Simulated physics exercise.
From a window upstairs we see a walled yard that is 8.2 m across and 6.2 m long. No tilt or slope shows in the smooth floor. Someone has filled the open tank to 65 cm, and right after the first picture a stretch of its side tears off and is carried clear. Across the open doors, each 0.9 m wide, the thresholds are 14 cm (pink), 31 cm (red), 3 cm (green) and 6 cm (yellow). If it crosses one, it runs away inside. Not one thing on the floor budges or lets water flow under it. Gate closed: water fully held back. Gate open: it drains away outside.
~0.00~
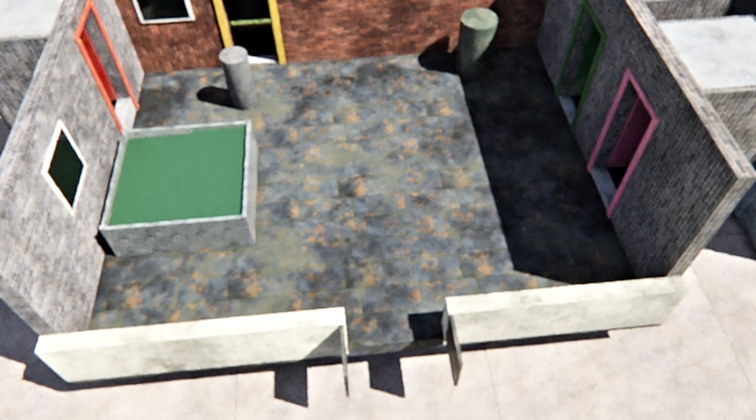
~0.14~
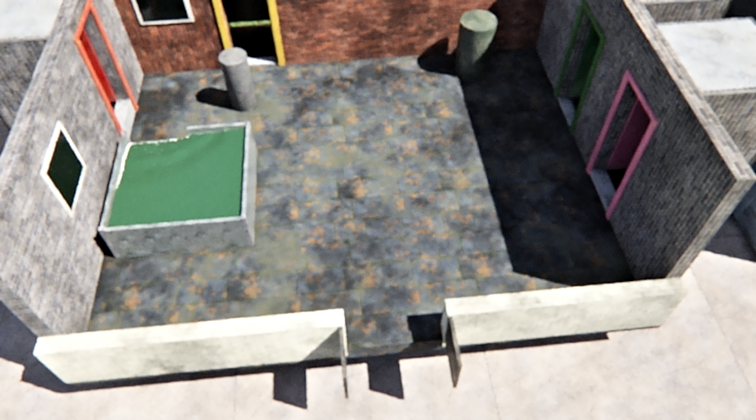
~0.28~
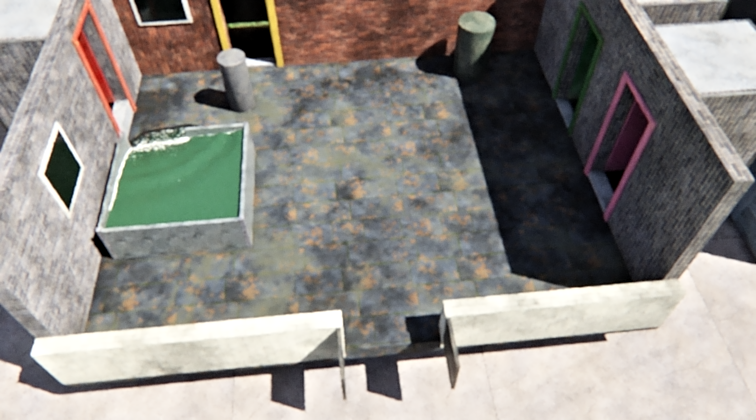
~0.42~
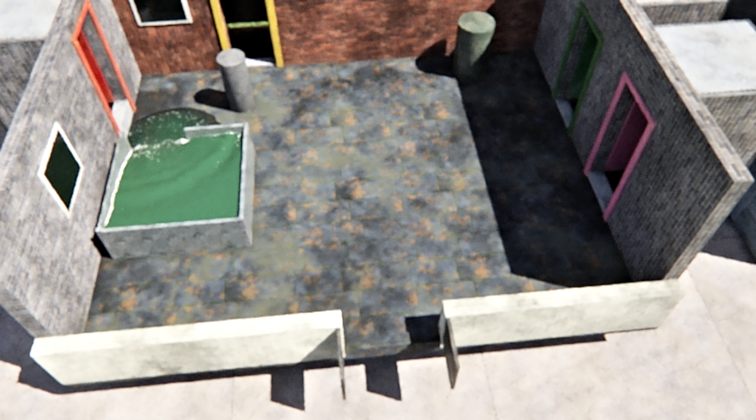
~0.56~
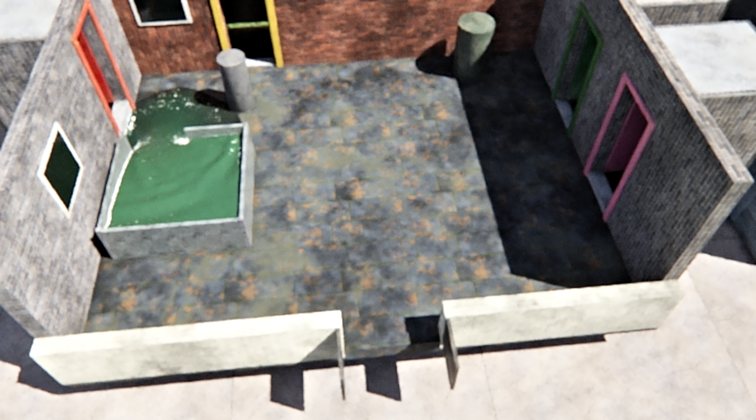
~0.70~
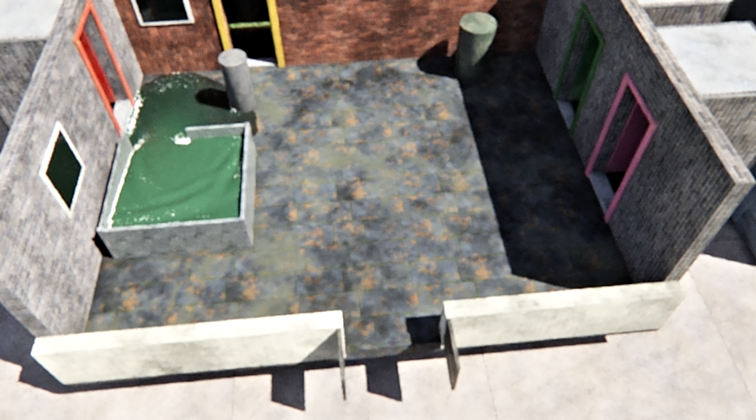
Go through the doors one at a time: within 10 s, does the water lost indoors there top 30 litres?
Pink door - no, it does not. Red door - no, it does not. Green door - yes, it does. Yellow door - yes, it does.
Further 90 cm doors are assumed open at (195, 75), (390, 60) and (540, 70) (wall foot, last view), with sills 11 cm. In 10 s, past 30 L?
More, less, less.
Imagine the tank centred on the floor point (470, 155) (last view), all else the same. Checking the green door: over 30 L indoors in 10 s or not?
Against the limit, the green door gets more than that.
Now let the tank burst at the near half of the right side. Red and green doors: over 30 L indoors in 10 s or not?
Door red stays within, door green goes beyond.
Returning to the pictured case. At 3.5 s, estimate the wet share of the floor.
Around 35 per cent.
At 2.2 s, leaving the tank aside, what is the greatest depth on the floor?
Roughly 46 cm.
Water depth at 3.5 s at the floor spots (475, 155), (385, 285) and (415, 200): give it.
The depths come out at 0, 0 and 0 centimetres, in the order listed.
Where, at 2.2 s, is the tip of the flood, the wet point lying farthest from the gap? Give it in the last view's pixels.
I'd mark it close to (345, 66).
After 1.4 s water covers 10 % of the floor and is deepest (53 cm) near (151, 84); pink door not reached, red door 30 cm at the sill, 0 L in, green door not reached, yellow door 10 cm at the sill, 2 L in.
After 2.2 s water covers 15 % of the floor and is deepest (46 cm) near (161, 78); pink door not reached, red door 25 cm at the sill, 0 L in, green door not reached, yellow door 16 cm at the sill, 21 L in.
After 3.5 s water covers 35 % of the floor and is deepest (28 cm) near (179, 76); pink door not reached, red door 25 cm at the sill, 0 L in, green door not reached, yellow door 15 cm at the sill, 71 L in.
After 6.0 s water covers 65 % of the floor and is deepest (20 cm) near (205, 75); pink door 6 cm at the sill, 0 L in, red door 18 cm at the sill, 1 L in, green door 9 cm at the sill, 47 L in, yellow door 12 cm at the sill, 141 L in.
After 10.0 s water covers 85 % of the floor and is deepest (12 cm) near (612, 310); pink door 7 cm at the sill, 0 L in, red door 11 cm at the sill, 1 L in, green door 8 cm at the sill, 107 L in, yellow door 8 cm at the sill, 188 L in.
